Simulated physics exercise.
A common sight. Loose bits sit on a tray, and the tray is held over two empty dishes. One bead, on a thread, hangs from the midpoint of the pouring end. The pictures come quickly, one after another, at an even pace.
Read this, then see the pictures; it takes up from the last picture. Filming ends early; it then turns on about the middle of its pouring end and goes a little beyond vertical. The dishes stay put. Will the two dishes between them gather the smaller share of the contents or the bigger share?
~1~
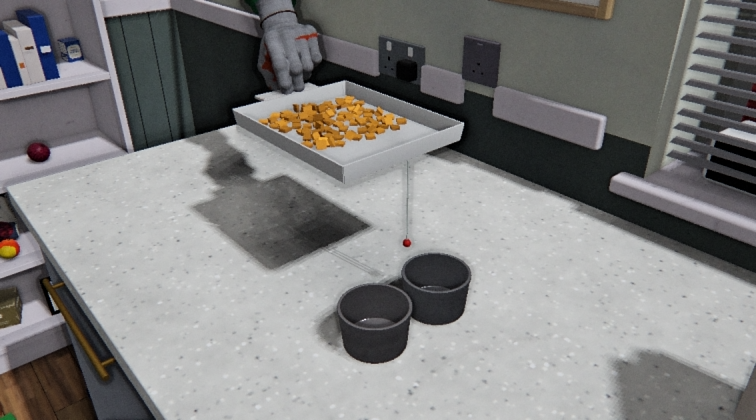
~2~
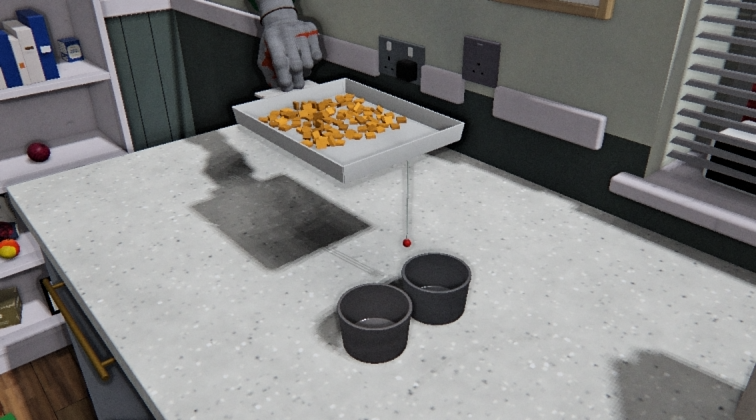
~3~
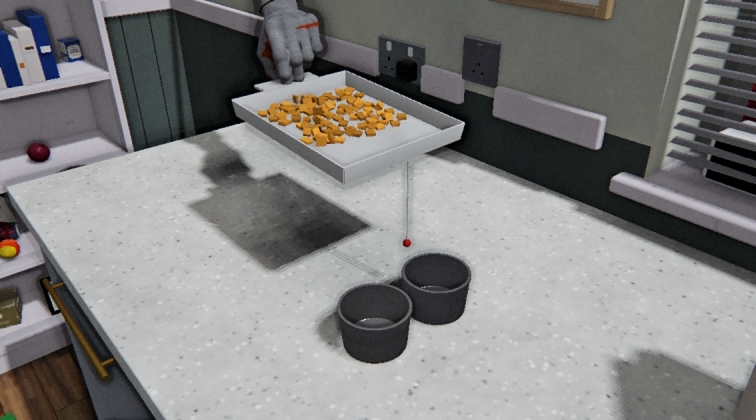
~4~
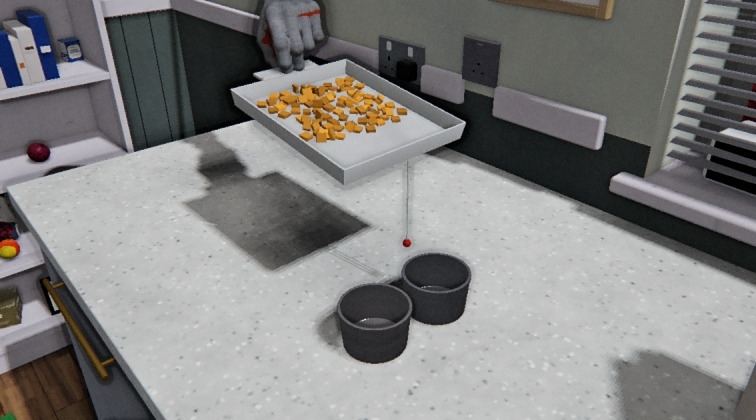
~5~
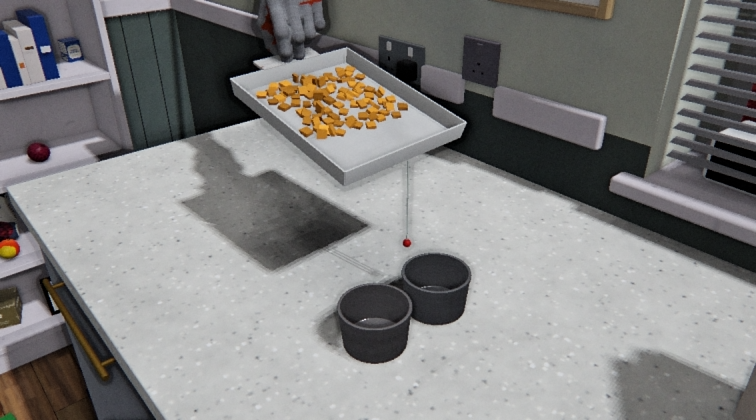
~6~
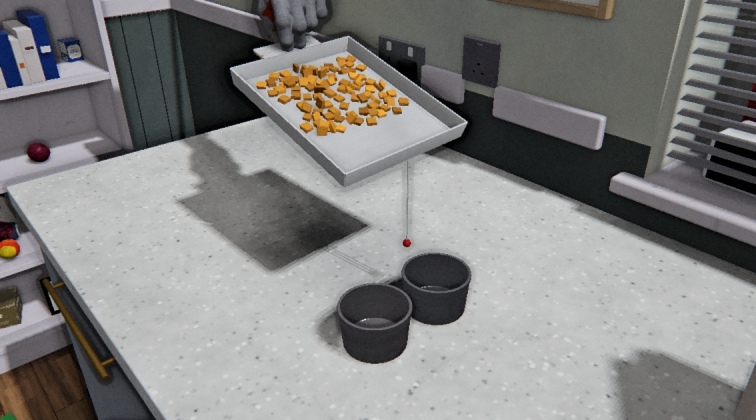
Between them the dishes gather the bigger share.
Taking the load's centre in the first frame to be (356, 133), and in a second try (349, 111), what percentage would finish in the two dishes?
From the first start you get 70 in a hundred, from the second 70 in a hundred.
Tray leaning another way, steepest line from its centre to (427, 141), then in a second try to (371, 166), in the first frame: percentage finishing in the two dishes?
You'd get 0 per cent the first time and 50 per cent the second time.
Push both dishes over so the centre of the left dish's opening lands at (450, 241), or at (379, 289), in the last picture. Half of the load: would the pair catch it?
For the two tries in order: Not as much as half, exceeding half.
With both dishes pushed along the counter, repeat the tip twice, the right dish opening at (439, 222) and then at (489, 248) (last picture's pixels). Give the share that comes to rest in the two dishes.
You'd get 0 in a hundred first and 40 in a hundred after that.
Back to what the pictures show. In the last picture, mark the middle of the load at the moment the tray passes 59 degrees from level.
Centre estimate: (383, 149).
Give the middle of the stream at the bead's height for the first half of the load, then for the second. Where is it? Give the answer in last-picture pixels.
The opening part goes through (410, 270); what follows goes through (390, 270).
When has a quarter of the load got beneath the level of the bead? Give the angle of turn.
Roughly 115 degrees at that moment.
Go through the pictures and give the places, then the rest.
The first picture shows corners of the pouring end (344, 165) and (461, 123), level; middle of the load (329, 122), small crackers; left dish (399, 338); right dish (460, 301); bead on its thread (407, 243).
The second picture shows corners of the pouring end (344, 165) and (461, 123), level; middle of the load (329, 120).
The third picture shows corners of the pouring end (344, 166) and (461, 123), tipped barely, lowest at the left corner; middle of the load (329, 115).
The fourth picture shows corners of the pouring end (345, 168) and (462, 122), tipped a little, lowest at the left corner; middle of the load (329, 108).
The fifth picture shows corners of the pouring end (345, 170) and (463, 122), tipped a little, lowest at the left corner; middle of the load (330, 100).
The sixth picture shows corners of the pouring end (346, 172) and (464, 122), tipped clearly, lowest at the left corner; middle of the load (330, 93); left dish (399, 338); right dish (460, 301).
Just after the last frame, tray tipped steeply; almost all on the tray; just a few in the air.
A moment on, tray tipped right over; the larger part on the tray; about a tenth in the left dish; just a few in the right dish; just a few outside both; just a few in the air.
Further on, tray tipped past a quarter turn; roughly a third in the left dish; roughly a third in the right dish; roughly a third outside both.
When it is over, tray tipped past a quarter turn; roughly a third in the left dish; roughly a third in the right dish; roughly a third outside both.
